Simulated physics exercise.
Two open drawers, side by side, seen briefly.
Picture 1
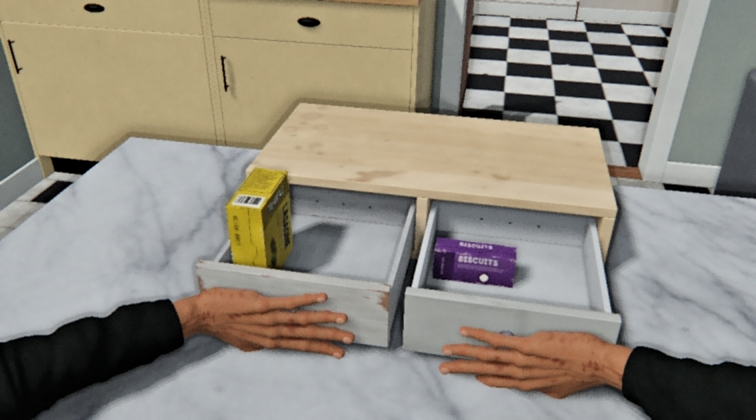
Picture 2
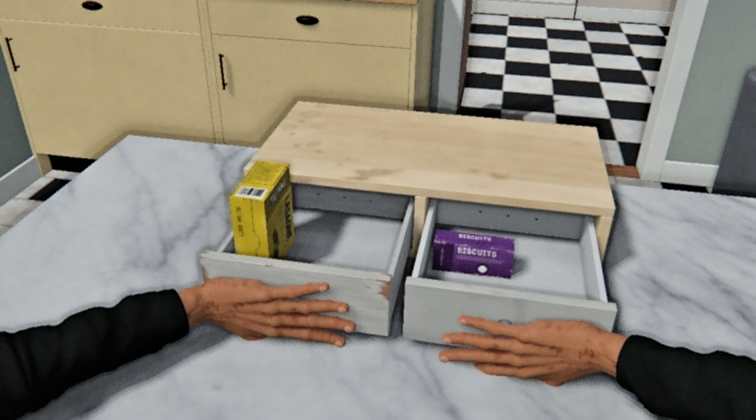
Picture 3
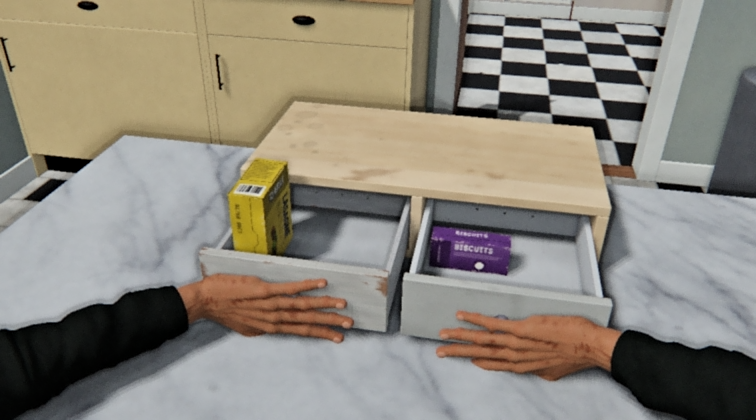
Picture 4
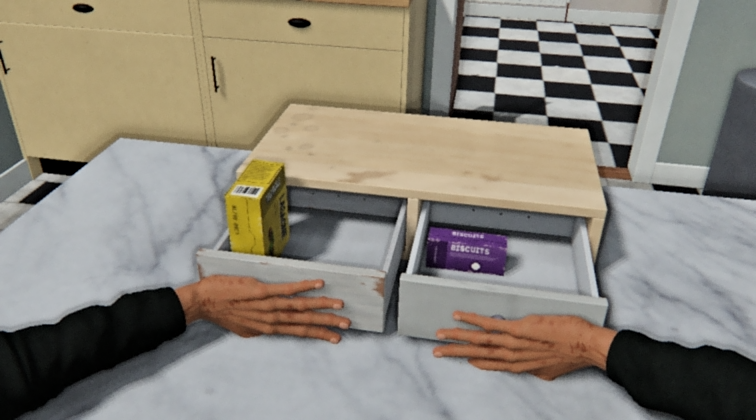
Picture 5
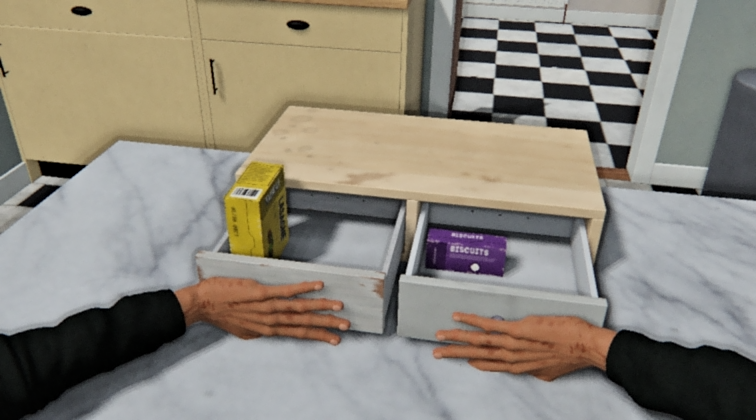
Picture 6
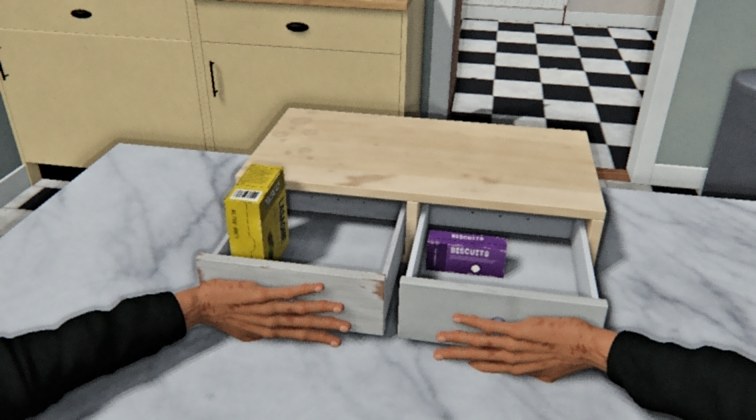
At the start, two drawers side by side in a wooden chest stand wide open, a yellow packet in the left and a purple packet in the right, with a hand against each front. The view shifts very slightly, while the hands, drawers and packets stay practically still.
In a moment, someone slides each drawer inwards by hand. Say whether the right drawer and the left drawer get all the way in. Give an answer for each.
As it turns out, the right drawer slides fully home and the left drawer sticks partway.
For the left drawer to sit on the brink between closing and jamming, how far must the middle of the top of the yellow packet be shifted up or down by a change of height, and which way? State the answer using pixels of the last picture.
About 32 pixels, downward.
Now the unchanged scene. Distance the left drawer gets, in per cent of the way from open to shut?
Around 35 in a hundred of the way.
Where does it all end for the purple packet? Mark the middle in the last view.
Look close to (473, 188) and you'll find its middle.
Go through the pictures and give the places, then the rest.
In the first frame, right drawer (508, 272) wide open; left drawer (320, 249) wide open; purple packet (475, 263).
In the second frame, left drawer (322, 241) wide open; yellow packet (264, 221).
In the third frame, right drawer (503, 260) wide open; chest (427, 180).
In the fourth frame, left drawer (317, 239) wide open; purple packet (467, 252).
In the fifth frame, right drawer (499, 261) wide open; yellow packet (259, 221).
In the sixth frame, right drawer (499, 263) wide open; left drawer (316, 242) wide open; chest (422, 185).
Then, 0.30 s past the last view, right drawer starting in; left drawer starting in.
Then, 0.50 s past the last view, right drawer about half in; left drawer stopped, still ajar.
Then, 0.76 s past the last view, right drawer nearly in; left drawer stopped, still ajar.
Finally, the right drawer goes all the way in; the left drawer will not close.
